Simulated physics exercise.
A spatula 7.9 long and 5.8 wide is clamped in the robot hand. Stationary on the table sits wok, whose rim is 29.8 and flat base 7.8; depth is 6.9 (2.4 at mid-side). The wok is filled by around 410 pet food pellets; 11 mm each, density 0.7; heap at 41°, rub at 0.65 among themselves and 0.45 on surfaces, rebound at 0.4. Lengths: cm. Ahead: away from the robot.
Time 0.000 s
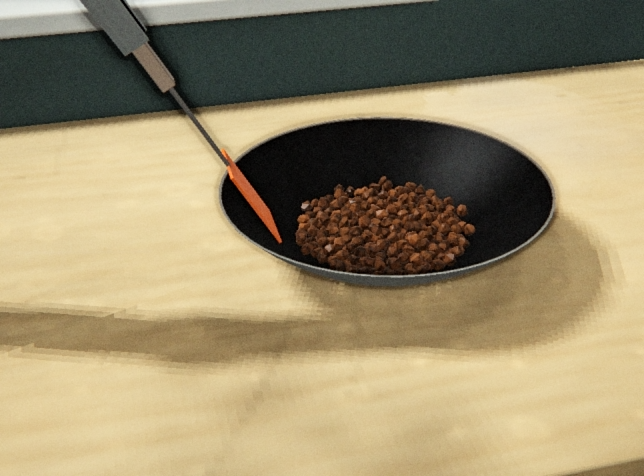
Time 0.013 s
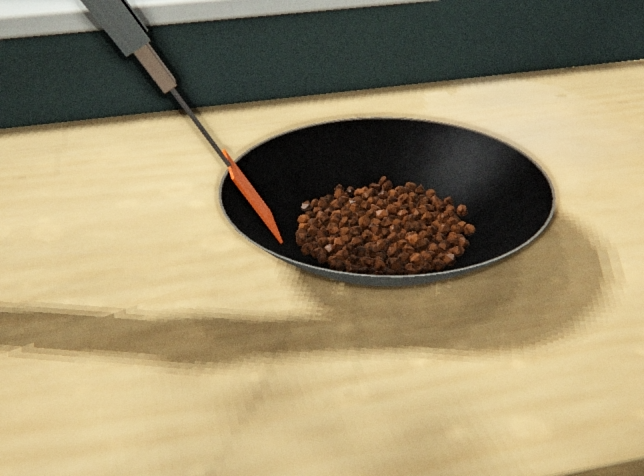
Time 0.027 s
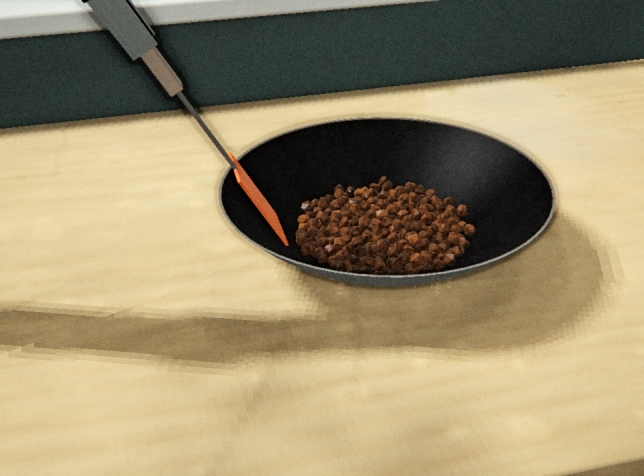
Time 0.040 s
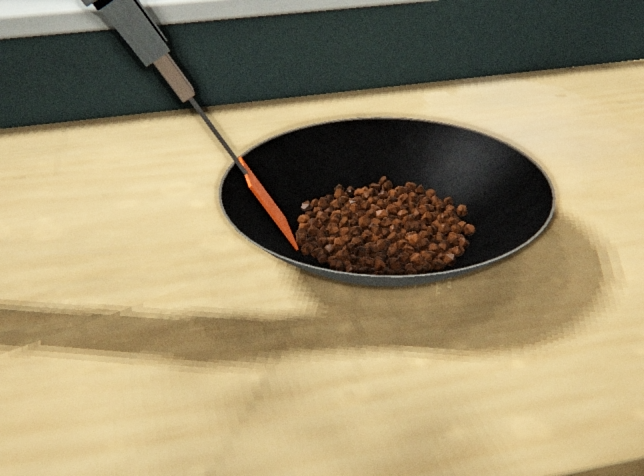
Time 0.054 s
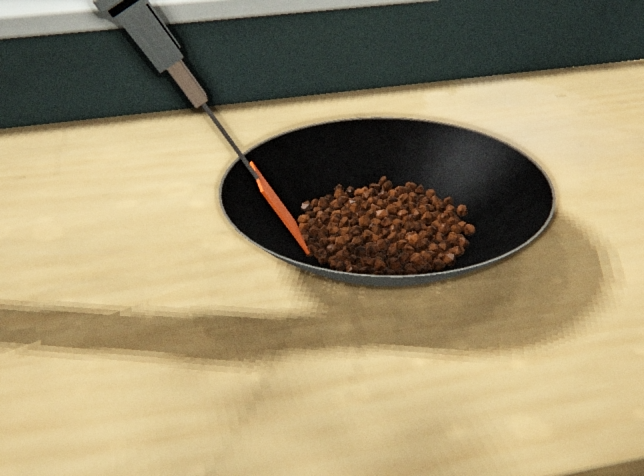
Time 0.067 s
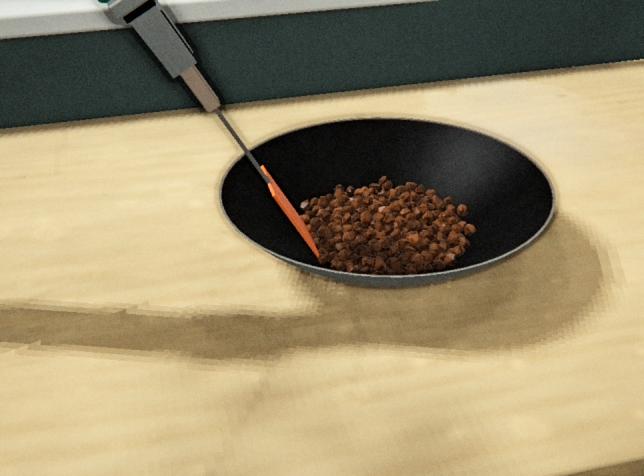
We see an orange spatula, held by a robot hand, slide rightward and slightly down inside a black wok on a pale wooden table, reaching the left edge of a heap of brown pellets, which barely shifts.
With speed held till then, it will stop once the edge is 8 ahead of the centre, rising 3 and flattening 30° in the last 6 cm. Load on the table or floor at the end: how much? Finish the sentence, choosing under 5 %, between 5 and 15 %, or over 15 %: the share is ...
The share is between 5 and 15 %.
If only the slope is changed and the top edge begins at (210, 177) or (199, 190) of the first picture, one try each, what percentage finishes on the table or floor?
Some 5 and 5 per cent.
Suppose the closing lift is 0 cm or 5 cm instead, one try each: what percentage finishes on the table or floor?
First try about 10 %, second try about 10 %.
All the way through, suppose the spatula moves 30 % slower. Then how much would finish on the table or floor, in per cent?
Estimated result: Some 0 %.
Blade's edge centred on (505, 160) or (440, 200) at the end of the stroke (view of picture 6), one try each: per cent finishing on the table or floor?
Around 30 per cent for the first try and 0 per cent for the second.
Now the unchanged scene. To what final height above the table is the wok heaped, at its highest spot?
It reaches around 8.0 cm.
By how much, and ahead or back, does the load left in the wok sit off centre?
The balance point lies close to 4.5 cm ahead.
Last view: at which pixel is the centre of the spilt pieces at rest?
(571, 211).
After 0.14 s, sloping 61°, highest piece 8 above the table; 411 in the wok.
After 0.22 s, sloping 52°, highest piece 8 above the table; 407 in the wok, 4 on the blade or in flight.
After 0.45 s, sloping 31°, highest piece 8 above the table; 378 in the wok, 28 on the table or floor, 5 on the blade or in flight.
After 1.50 s, sloping 31°, highest piece 8 above the table; 378 in the wok, 33 on the table or floor.
In the end, 378 in the wok, 33 on the table or floor. That is 8 % on the table or floor.
